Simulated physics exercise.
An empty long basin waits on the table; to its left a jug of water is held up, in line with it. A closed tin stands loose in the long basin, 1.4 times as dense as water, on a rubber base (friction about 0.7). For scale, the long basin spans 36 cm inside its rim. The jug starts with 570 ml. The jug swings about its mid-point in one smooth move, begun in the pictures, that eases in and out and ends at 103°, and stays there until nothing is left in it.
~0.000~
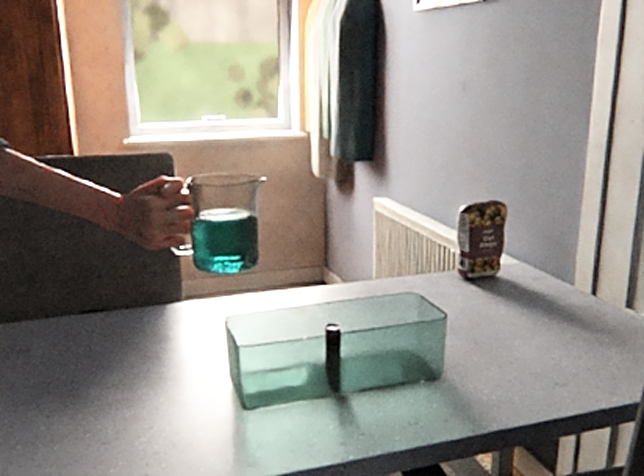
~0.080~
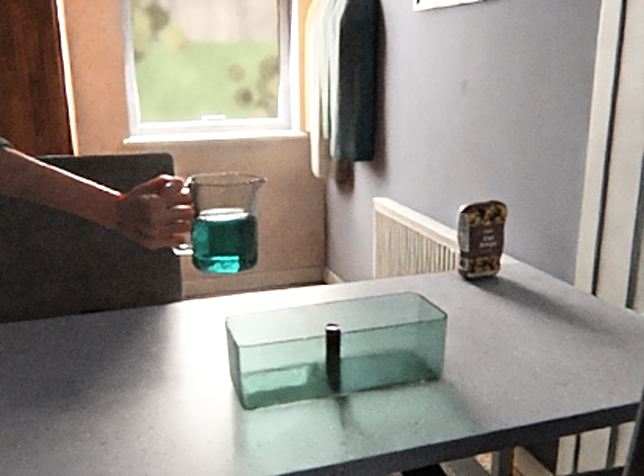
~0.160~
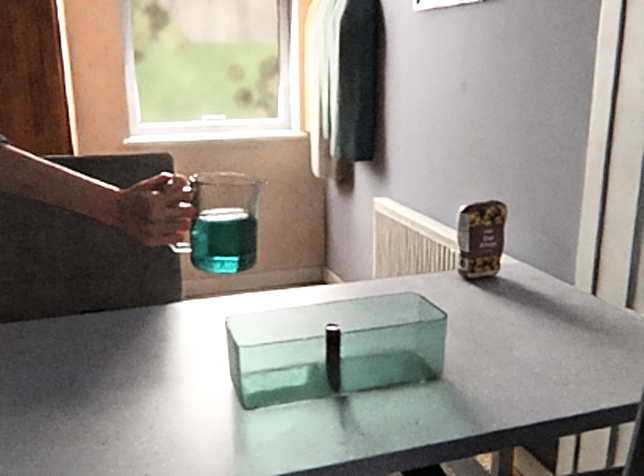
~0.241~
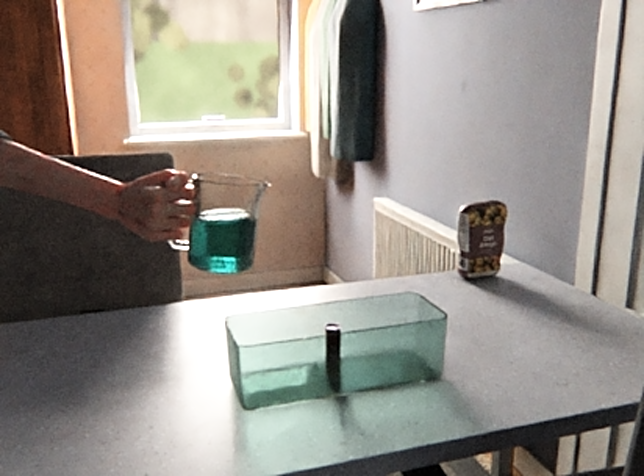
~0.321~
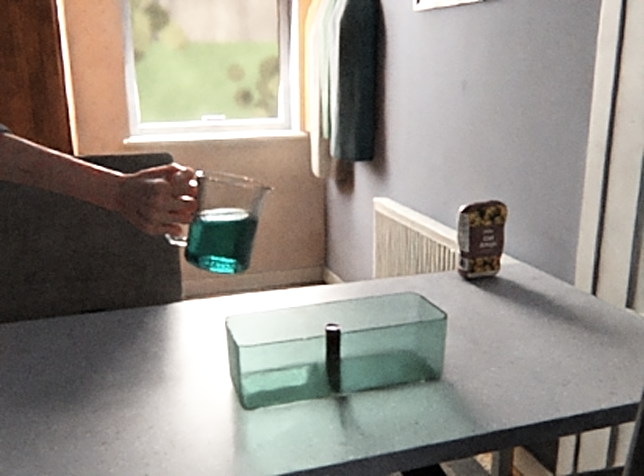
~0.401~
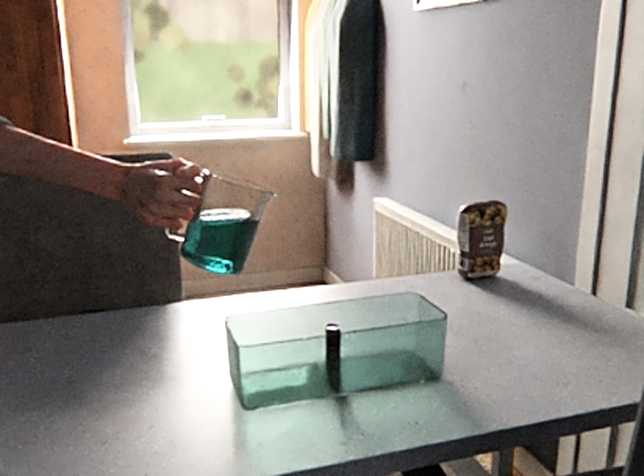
In this clip, a hand holds a glass jug of teal liquid above a grey table, left of a clear long basin with a small dark upright object, and gradually tilts the jug to the right.
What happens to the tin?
The tin goes over.
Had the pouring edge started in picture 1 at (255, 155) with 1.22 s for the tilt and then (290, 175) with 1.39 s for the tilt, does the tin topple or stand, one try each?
First it falls; then it stays up.
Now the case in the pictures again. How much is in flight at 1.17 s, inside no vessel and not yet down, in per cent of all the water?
Near 26 in a hundred.
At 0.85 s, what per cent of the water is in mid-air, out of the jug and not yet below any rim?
Some 5 per cent.
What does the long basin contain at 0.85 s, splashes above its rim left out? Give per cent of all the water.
Near 0 in a hundred.
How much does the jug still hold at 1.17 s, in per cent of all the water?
Some 42 per cent.
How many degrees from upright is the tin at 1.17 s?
About 0°.
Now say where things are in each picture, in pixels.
In the first frame, it leans 0°; its right rim is at (265, 178); the water meets the walls at (192, 218) and (254, 213); the long basin's rim runs from (230, 332) to (432, 305); the tin's top is at (333, 329).
In the second frame, it leans 1°; its right rim is at (265, 179); the water meets the walls at (192, 218) and (254, 213).
In the third frame, it leans 3°; its right rim is at (267, 180); the water meets the walls at (192, 218) and (254, 213).
In the fourth frame, it leans 7°; its right rim is at (270, 184); the water meets the walls at (192, 218) and (255, 213).
In the fifth frame, it leans 13°; its right rim is at (273, 188); the water meets the walls at (192, 218) and (256, 213).
In the sixth frame, it leans 20°; its right rim is at (276, 194); the water meets the walls at (189, 224) and (257, 214).
After 0.85 s the tilt is 69° and 95 per cent is still to pour; the tin stands where it began.
After 1.17 s the tilt is 97° and 42 per cent is still to pour; the tin stands 1 cm from where it began.
After 1.52 s the tilt is 103° and 6 per cent is still to pour; the tin lies on its side.
After 1.89 s the tilt is 103° and 0 per cent is still to pour; the tin lies on its side.
In the end the tin lies on its side.
